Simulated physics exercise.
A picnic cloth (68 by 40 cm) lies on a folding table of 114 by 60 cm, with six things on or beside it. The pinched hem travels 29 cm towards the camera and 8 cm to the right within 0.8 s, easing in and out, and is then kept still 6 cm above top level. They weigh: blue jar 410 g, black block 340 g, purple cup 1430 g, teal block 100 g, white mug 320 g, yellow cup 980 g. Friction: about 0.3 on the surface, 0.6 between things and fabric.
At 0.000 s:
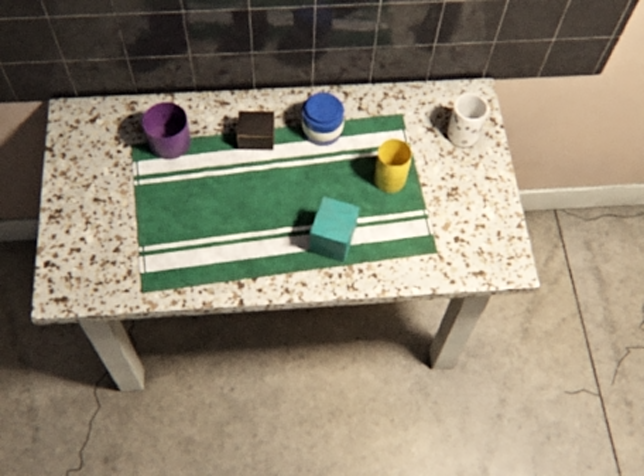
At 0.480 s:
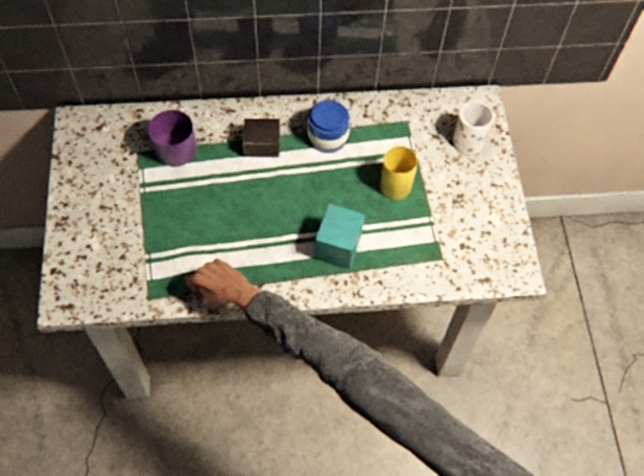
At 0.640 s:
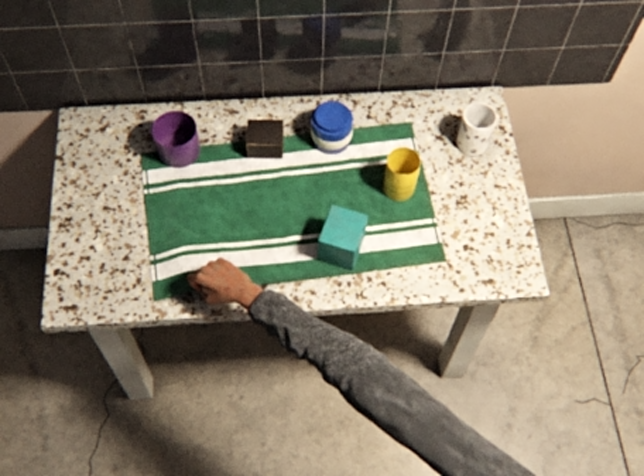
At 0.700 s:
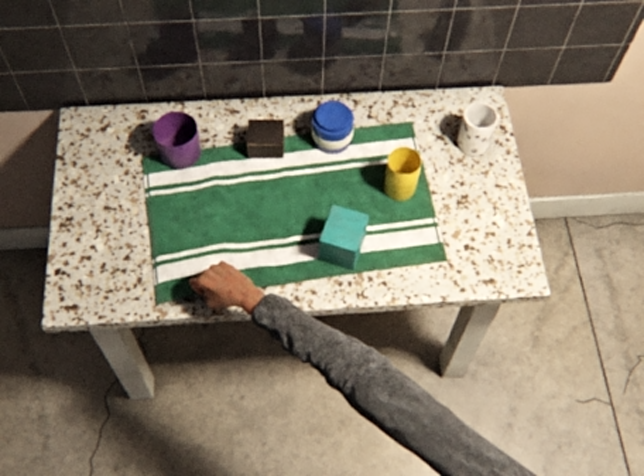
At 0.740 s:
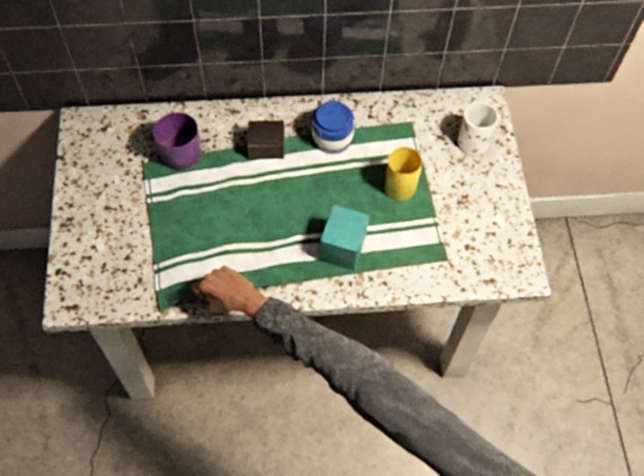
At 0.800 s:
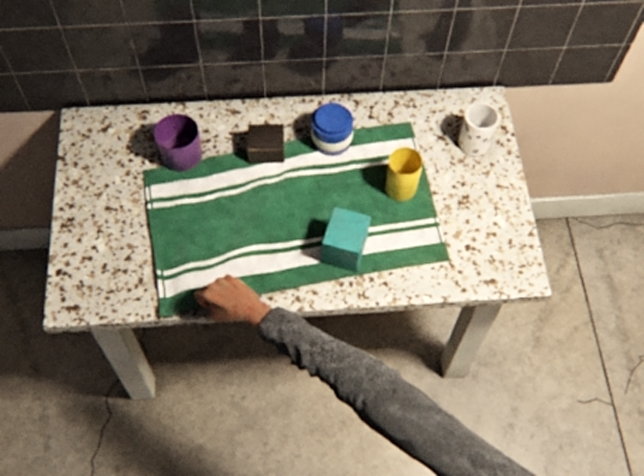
Green-and-white striped cloth on a speckled table being pinched by a hand and drawn slightly towards the viewer, its left side wrinkling.
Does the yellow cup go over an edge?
Verdict: The yellow cup stays on.
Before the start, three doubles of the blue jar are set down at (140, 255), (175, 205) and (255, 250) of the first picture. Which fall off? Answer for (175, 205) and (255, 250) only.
In that order: Drops off, goes over.
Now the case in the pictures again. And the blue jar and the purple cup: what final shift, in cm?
About: Blue jar 25 cm, purple cup 0 cm.
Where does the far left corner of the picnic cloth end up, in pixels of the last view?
Near (114, 320).
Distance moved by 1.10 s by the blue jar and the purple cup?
Blue jar 15 cm, purple cup 0 cm.
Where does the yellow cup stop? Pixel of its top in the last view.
At about (370, 202).
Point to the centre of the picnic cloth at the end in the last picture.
Near (280, 282).
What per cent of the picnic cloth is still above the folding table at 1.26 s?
Some 70 per cent of it.
At 1.0 s, 95 % of the picnic cloth is still over the top; yellow cup 2 cm off its start, black block 8 cm off its start, blue jar 6 cm off its start.
At 1.1 s, 85 % of the picnic cloth is still over the top; yellow cup 7 cm off its start, black block 16 cm off its start, blue jar 13 cm off its start.
At 1.3 s, 70 % of the picnic cloth is still over the top; yellow cup 12 cm off its start at (374, 194), black block 25 cm off its start at (229, 216), blue jar 21 cm off its start at (288, 177).
At 1.4 s, 65 % of the picnic cloth is still over the top; yellow cup 14 cm off its start, black block 28 cm off its start, blue jar 25 cm off its start.
At 3.0 s, 60 % of the picnic cloth is still over the top; yellow cup 14 cm off its start at (370, 202), black block 29 cm off its start at (222, 230), blue jar 25 cm off its start at (276, 191), teal block 17 cm off its start at (350, 297).
